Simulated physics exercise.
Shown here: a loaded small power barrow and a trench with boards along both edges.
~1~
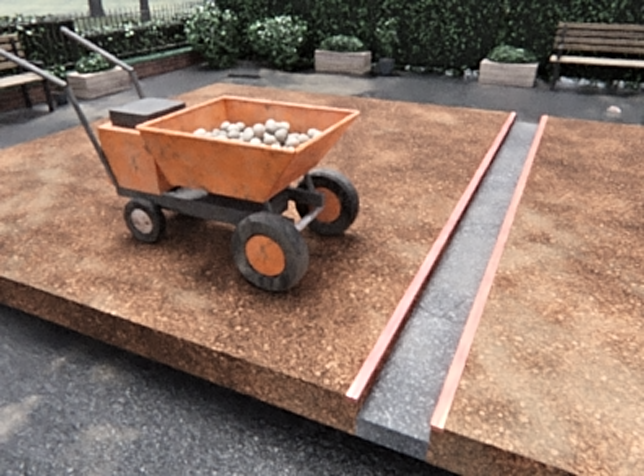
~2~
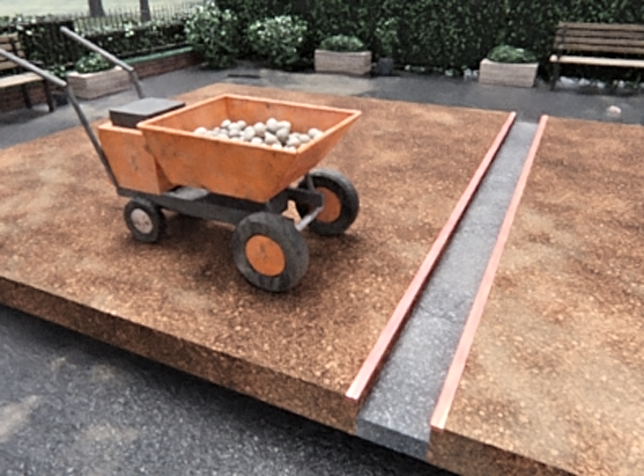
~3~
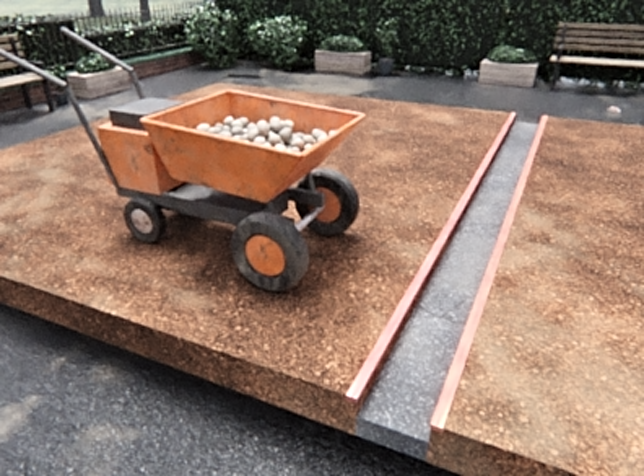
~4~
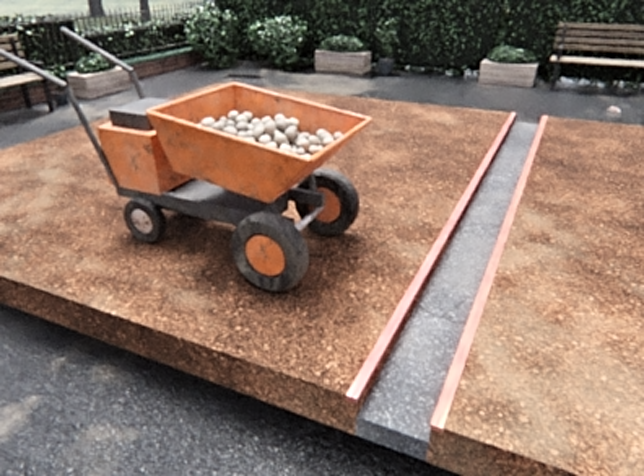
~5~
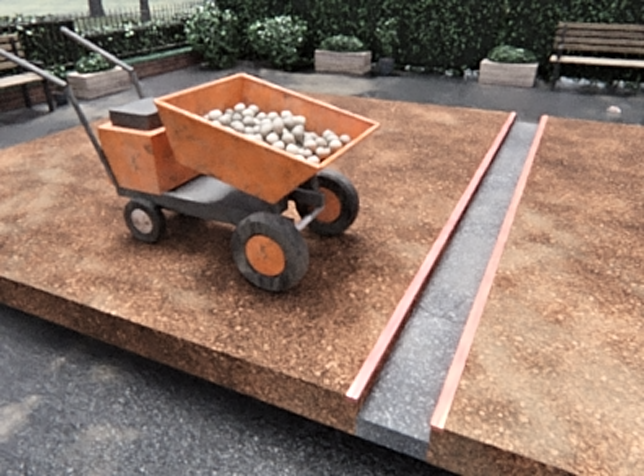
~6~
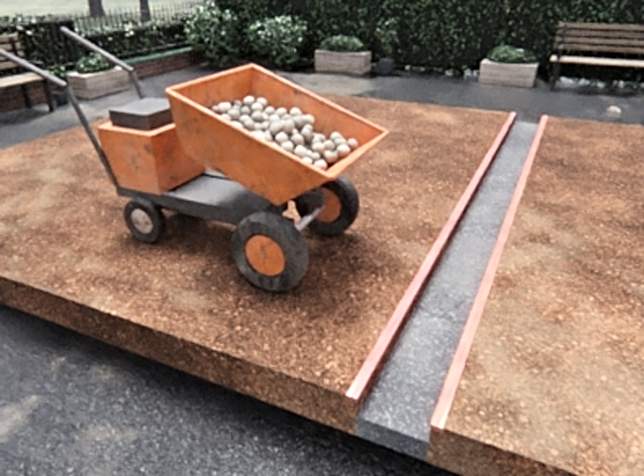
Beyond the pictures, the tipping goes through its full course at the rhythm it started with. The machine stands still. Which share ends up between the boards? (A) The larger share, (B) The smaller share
A.
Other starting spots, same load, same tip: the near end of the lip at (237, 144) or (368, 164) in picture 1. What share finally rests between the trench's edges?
About 30 percent at the first place and about 10 percent at the second.
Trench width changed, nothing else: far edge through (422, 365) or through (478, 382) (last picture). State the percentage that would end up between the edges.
The first try gives 40 percent, then the second gives 70 percent.
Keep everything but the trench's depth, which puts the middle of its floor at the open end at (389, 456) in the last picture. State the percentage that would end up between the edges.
About 80 percent.
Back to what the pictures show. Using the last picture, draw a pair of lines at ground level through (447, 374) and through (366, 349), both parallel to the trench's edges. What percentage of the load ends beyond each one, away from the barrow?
About 10 and 80 %.
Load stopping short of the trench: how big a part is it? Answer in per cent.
Share of load: Near 10 %.
Soon, skip tipped steeply; all in the skip.
A while on, skip tipped right over; about half in the skip; a small part short of the trench; about a third in or heaped over the trench; a stray few falling.
Towards the end, skip tipped right over; a small part in the skip; a small part short of the trench; about two thirds in or heaped over the trench; a small part beyond it.
Finally, skip tipped right over; a small part in the skip; a small part short of the trench; about two thirds in or heaped over the trench; a small part beyond it.
